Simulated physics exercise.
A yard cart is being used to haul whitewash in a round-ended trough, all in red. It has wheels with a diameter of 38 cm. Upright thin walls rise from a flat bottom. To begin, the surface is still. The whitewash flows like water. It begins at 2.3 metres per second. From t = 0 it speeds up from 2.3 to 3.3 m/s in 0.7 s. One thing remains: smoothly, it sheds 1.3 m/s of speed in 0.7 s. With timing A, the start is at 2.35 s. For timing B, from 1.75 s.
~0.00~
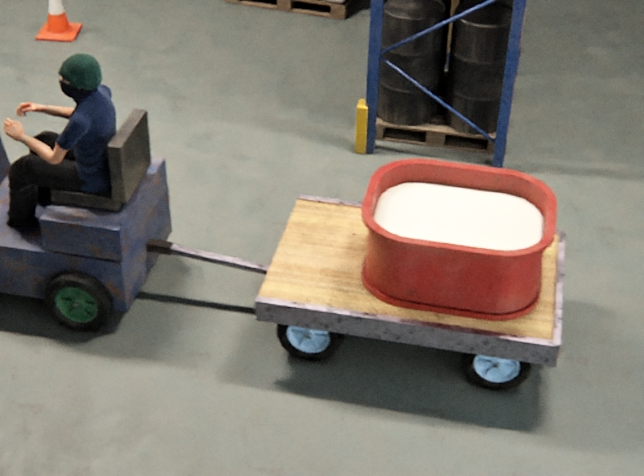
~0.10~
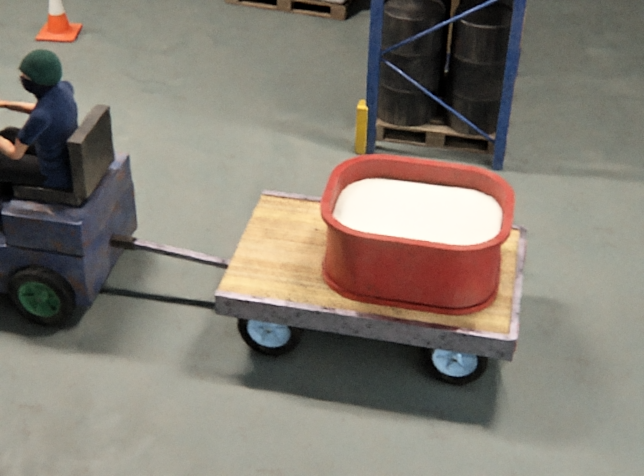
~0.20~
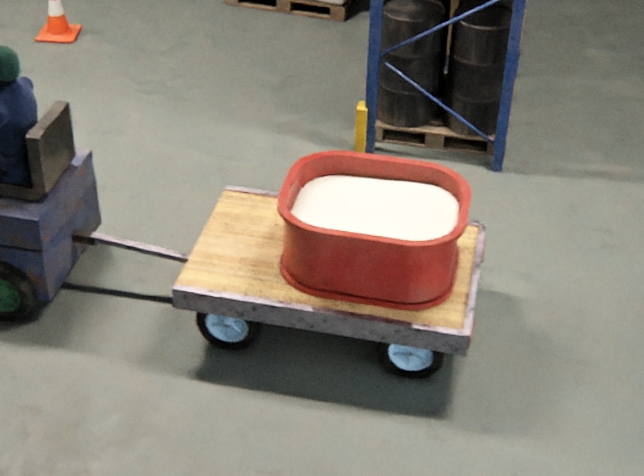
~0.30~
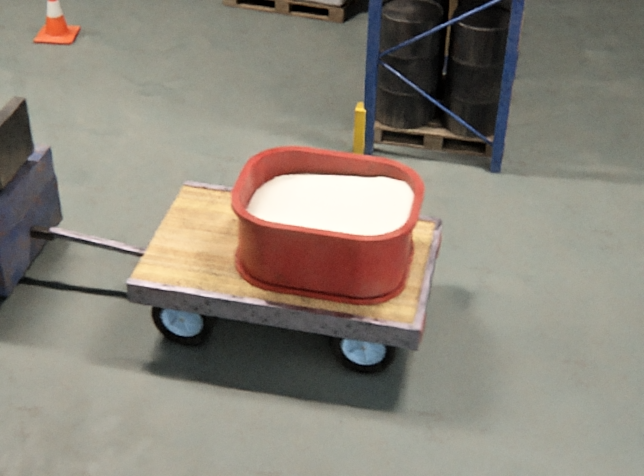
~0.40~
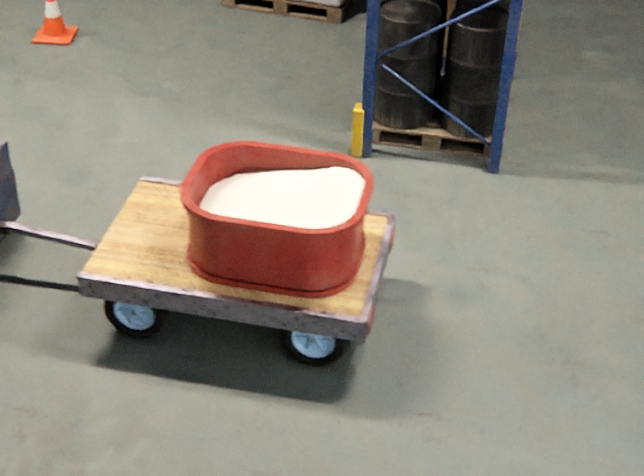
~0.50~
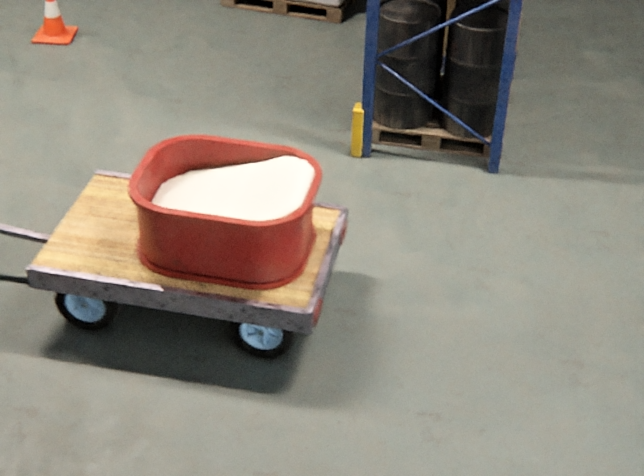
A cart towed left carries a red trough, and its white contents gradually slope up rearward.
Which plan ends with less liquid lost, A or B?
Less is lost with plan A.
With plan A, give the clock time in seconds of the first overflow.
The first spill happens at roughly 1.0 s.
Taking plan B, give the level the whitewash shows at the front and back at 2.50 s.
About 52 cm in front; about 10 cm behind.
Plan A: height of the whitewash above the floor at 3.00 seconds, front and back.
Close to 40 cm at the front end and 16 cm at the back end.
For plan A, 3.00 s in, front 39 cm, middle 31 cm, back 16 cm above the floor; the loss stands at 3 per cent, over the front and the back.
For plan A, 6.03 s in, the loss stands at 4 per cent, over the front and the back, 9 of 199 litres.
For plan B, 2.50 s in, front 53 cm, middle 24 cm, back 10 cm above the floor; the loss stands at 1 per cent, over the back and the front.
For plan B, 5.43 s in, the loss stands at 13 per cent, mostly over the front, some over the back, 26 of 199 litres.
